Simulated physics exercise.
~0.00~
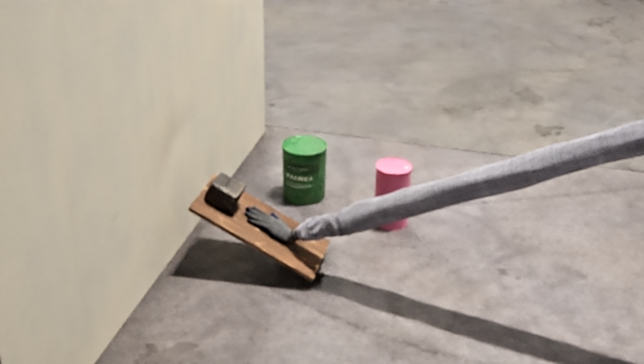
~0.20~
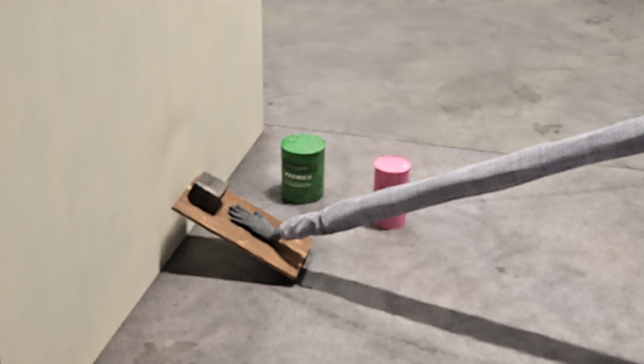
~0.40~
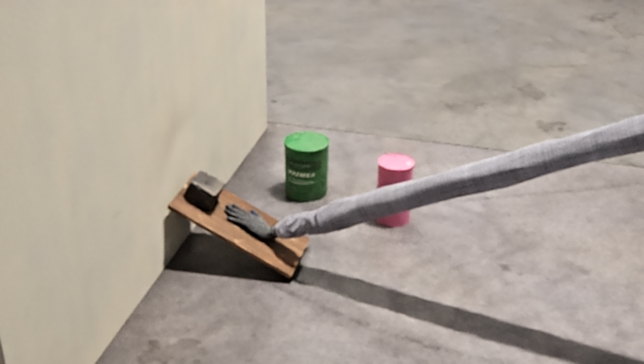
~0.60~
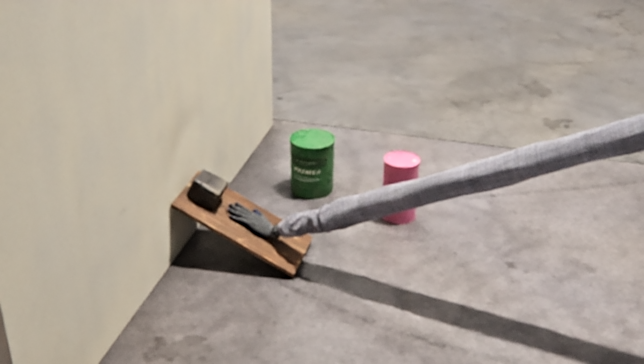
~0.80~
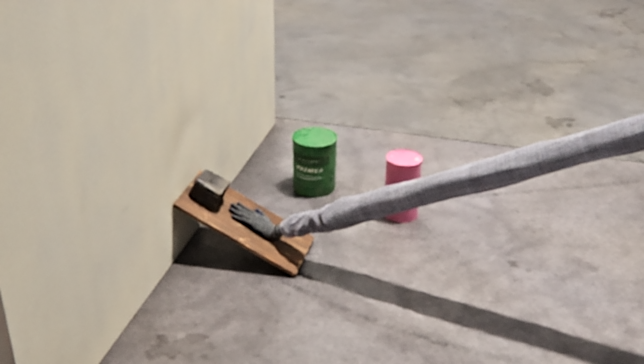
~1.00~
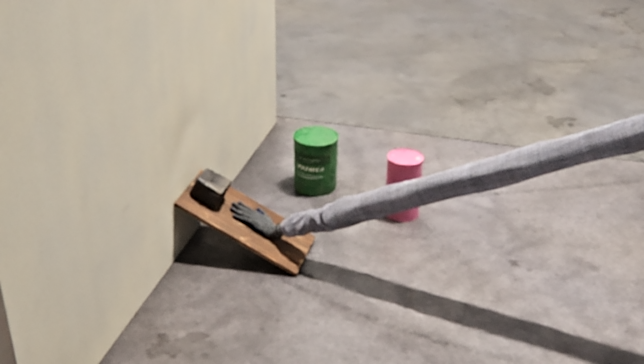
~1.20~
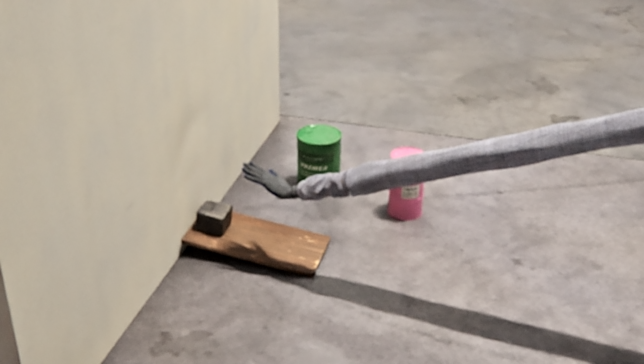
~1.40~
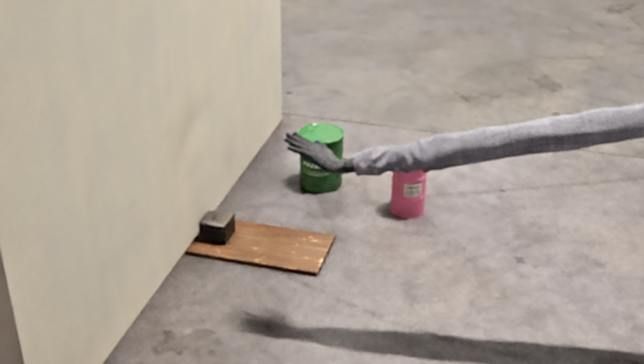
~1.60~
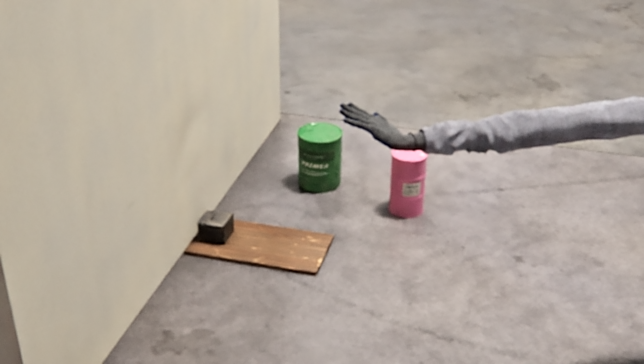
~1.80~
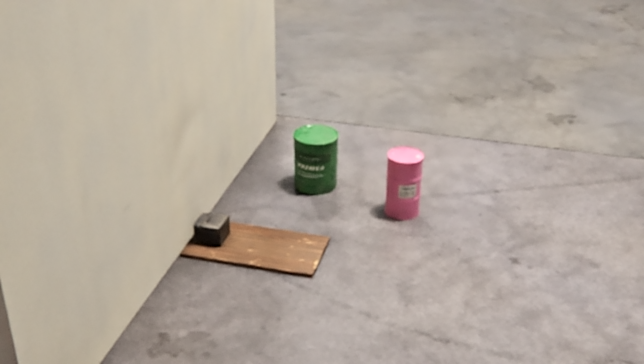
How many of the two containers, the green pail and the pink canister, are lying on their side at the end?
None of them are; the green pail and the pink canister both still stand upright.
